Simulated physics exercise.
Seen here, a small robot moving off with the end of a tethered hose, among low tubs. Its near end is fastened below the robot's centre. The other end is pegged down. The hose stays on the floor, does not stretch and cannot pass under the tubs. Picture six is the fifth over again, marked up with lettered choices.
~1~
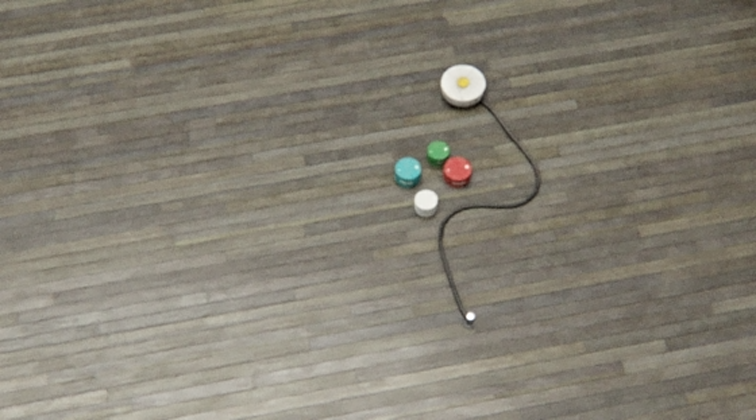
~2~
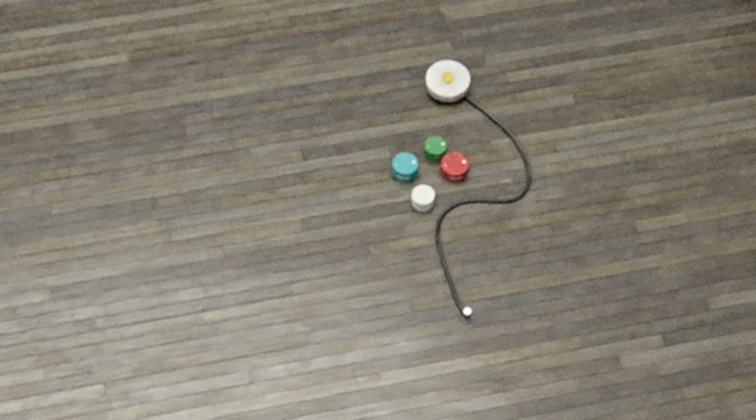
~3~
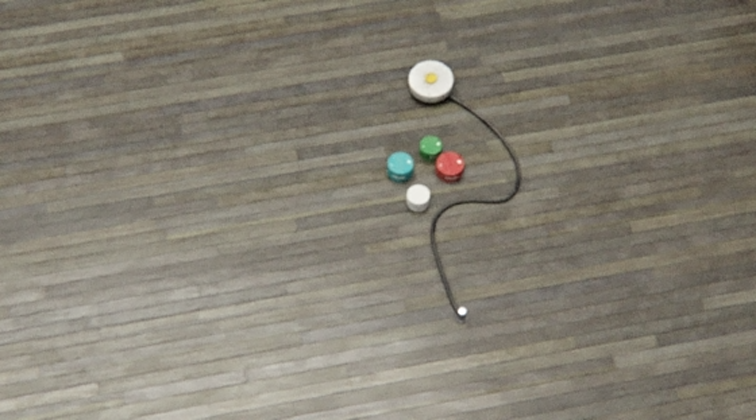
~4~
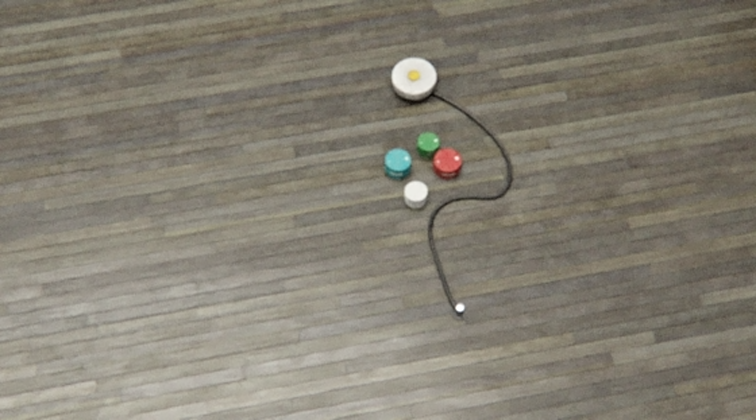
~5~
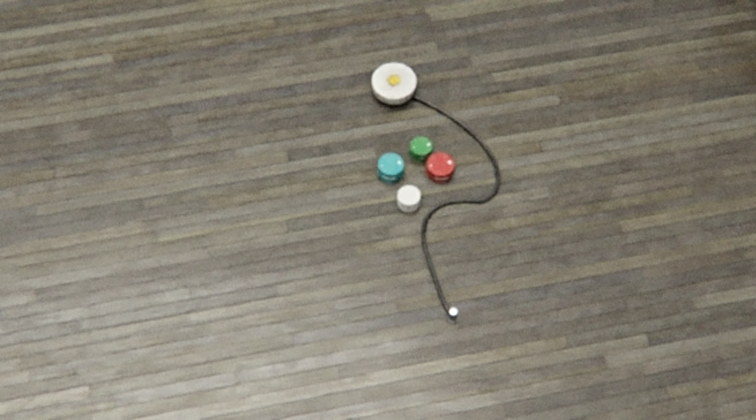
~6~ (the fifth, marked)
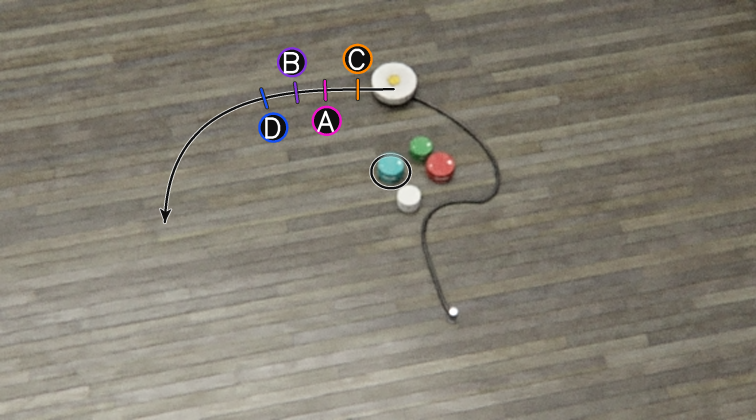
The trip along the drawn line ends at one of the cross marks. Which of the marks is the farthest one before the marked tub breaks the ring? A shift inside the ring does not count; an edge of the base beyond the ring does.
At D, and not beyond.
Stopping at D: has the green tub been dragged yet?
Yes.
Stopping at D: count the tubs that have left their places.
Two.
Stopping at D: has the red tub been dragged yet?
By then, yes.
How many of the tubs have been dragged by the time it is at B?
The count is none.
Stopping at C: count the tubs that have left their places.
The count is none.
On the copy, A at (325, 90); B at (296, 93); C at (358, 89); D at (264, 98); the ring at (391, 172); the route from (394, 89) via (237, 107) to (165, 222).
On D. First, robot (349, 85); turquoise tub (391, 168).
Then, robot (303, 87); turquoise tub (391, 168).
Finally, robot (263, 94); red tub (426, 173); green tub (410, 156); turquoise tub (391, 168); the turquoise tub is still in its ring.
By contrast, A is safe but short; B is safe but short; C is safe but short.
